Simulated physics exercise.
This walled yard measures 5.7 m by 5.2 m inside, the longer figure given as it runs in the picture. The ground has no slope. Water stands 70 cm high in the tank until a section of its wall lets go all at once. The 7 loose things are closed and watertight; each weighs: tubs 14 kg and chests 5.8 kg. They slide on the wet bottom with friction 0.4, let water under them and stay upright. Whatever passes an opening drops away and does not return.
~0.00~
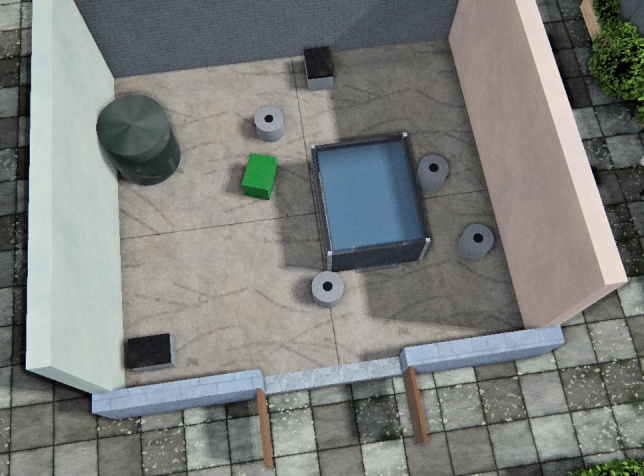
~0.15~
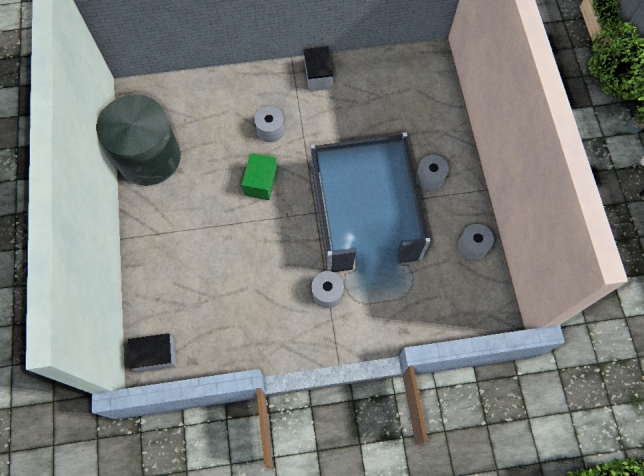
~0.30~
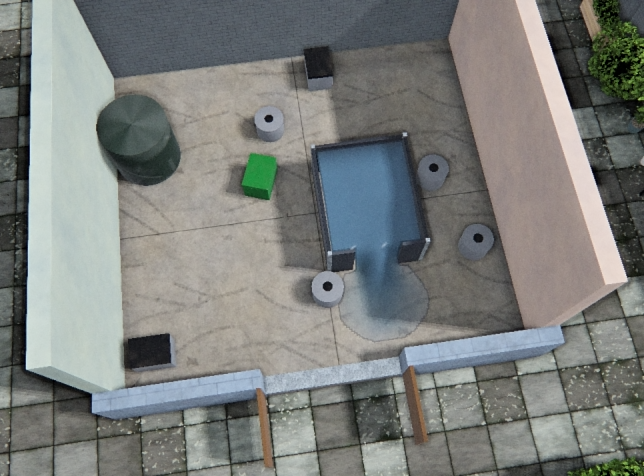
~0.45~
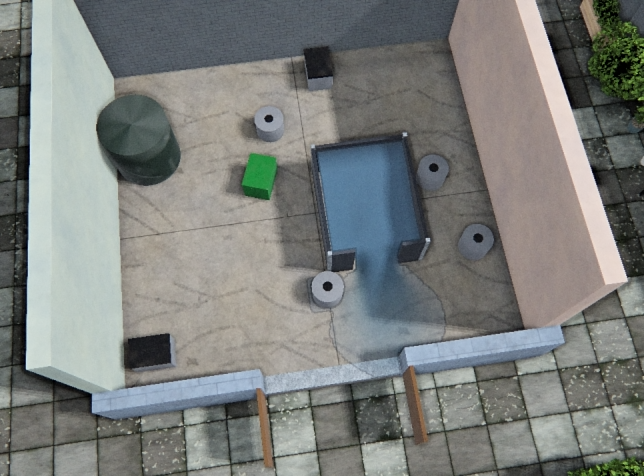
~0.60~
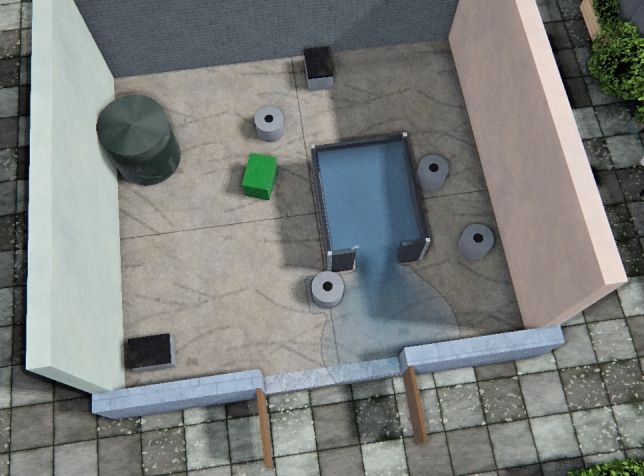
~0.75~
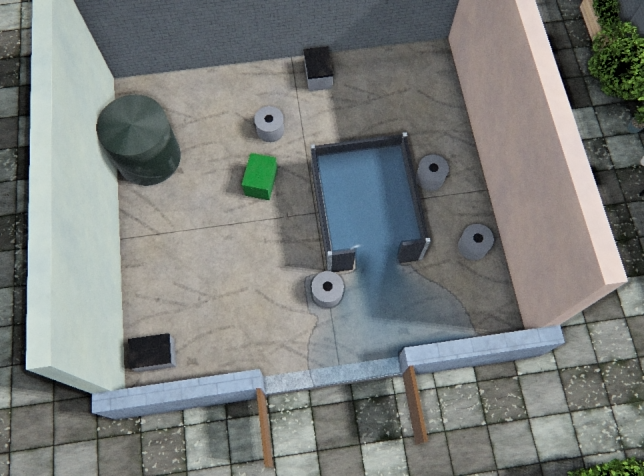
Water fills a dark-rimmed, rectangular tank in a walled yard, seen from high above, with pale green and pink side walls. A bright green box sits left of the tank, a large dark green tub stands farther left, and small grey cylinders and dark-topped boxes dot the tan floor. Through a gap opening in the tank's near side, water pours out and spreads to the low front wall, then leftward, while everything else and the camera stay still.
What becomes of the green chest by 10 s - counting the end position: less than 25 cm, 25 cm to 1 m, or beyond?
The green chest stays put.
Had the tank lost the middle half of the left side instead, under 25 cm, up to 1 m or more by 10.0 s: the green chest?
In that case the green chest gets carried off.
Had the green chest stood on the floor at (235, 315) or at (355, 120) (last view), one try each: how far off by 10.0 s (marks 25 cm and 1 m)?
In turn: It barely shifts; it holds its place.
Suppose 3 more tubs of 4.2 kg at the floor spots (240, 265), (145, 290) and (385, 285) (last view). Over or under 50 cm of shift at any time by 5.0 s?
In turn: Short of it, less, more.
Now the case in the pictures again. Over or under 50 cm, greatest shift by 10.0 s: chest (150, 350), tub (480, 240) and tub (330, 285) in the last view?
In turn: Short of it, past it, under.
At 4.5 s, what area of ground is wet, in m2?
Some 13 m2.
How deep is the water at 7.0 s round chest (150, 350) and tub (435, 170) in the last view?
Roughly 1 and 2 cm.
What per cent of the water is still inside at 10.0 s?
About 46 per cent.
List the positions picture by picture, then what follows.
The first picture shows the green chest at (259, 171), on the bottom; water covers 2.1 m2; 0 of 7 have shifted.
The second picture shows the green chest at (259, 171), on the bottom; 2.5 m2 under water; 0 of 7 have shifted.
The third picture shows the green chest at (259, 171), on the bottom; water covers 3.2 m2; 0 of 7 have shifted.
The fourth picture shows the green chest at (259, 171), on the bottom; water covers 4.0 m2; 0 of 7 have shifted.
The fifth picture shows the green chest at (259, 171), on the bottom; water covers 4.4 m2; 0 of 7 have shifted.
The sixth picture shows the green chest at (259, 171), on the bottom; water covers 4.8 m2; 0 of 7 have shifted.
After 2.0 s the green chest is near (259, 171), 0.0 m from its start, aground; 0 of 7 are out; 0 afloat.
After 4.5 s the green chest is near (259, 171), 0.0 m from its start, aground; 0 of 7 are out; 1 afloat.
After 7.0 s the green chest is near (259, 171), 0.0 m from its start, aground; 0 of 7 are out; 0 afloat.
After 10.0 s the green chest is near (259, 171), 0.0 m from its start, aground; 0 of 7 are out; 0 afloat.
